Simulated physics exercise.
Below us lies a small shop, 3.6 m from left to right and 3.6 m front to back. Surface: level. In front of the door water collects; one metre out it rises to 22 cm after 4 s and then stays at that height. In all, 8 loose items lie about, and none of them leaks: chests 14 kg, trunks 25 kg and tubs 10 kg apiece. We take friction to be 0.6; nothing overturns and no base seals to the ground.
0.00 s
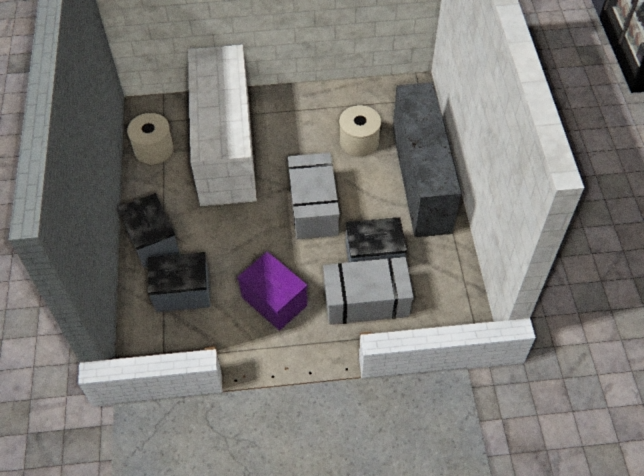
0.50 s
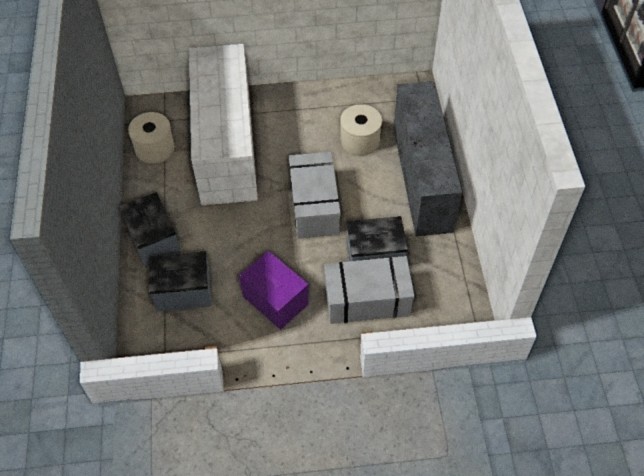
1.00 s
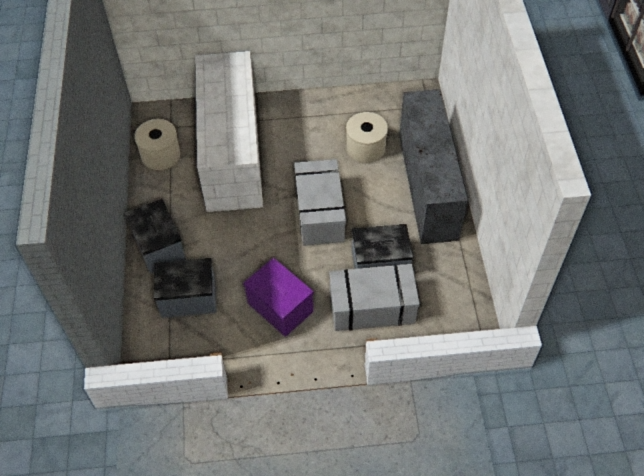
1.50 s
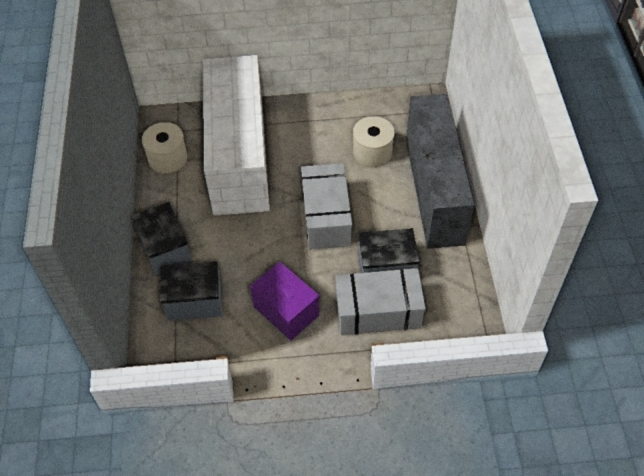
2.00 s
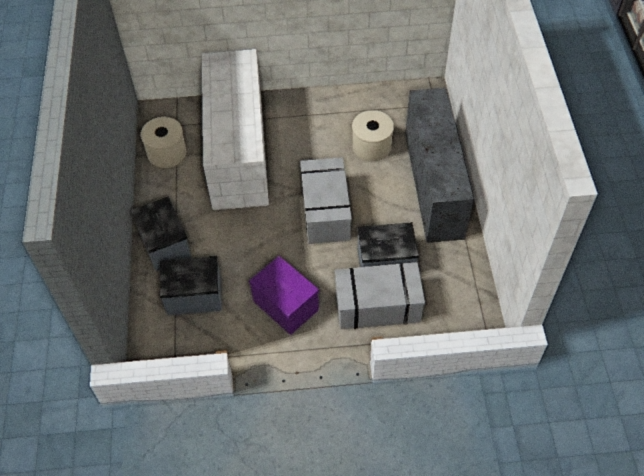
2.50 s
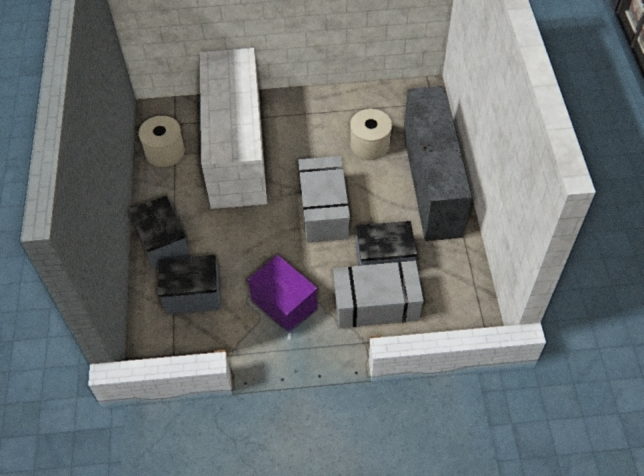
A small roofless shop with pale brick walls is seen from high above its front opening, with tiled paving around it. Inside, a purple chest sits near the doorway, dark-topped boxes at left, grey strapped trunks at centre and right, two cream tubs behind, and tall white and dark blocks. Bluish water spreads over the paving and creeps across the threshold, while the objects stay still and the camera drifts slightly.
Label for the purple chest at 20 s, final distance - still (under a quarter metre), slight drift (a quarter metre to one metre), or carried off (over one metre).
Carried off.
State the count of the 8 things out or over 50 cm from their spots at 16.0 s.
At that time I count 7.
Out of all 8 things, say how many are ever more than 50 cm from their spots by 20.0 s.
I count 8 of them.
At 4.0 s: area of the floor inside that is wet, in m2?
3.5 m2.
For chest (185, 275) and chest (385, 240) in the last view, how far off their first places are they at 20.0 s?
They sit 60 cm and 10 cm away, in the order given.
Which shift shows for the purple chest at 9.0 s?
Roughly 250 cm.
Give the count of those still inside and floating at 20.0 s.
That would be 8 of them.
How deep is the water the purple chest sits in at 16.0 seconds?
19 cm, roughly.
After 4.0 s the purple chest is near (264, 226), 0.7 m from its start, aground; 0 afloat.
After 9.0 s the purple chest is near (321, 79), 2.6 m from its start, afloat; 8 afloat.
After 16.0 s the purple chest is near (298, 77), 2.6 m from its start, afloat; 8 afloat.
After 20.0 s the purple chest is near (309, 109), 2.1 m from its start, afloat; 8 afloat.
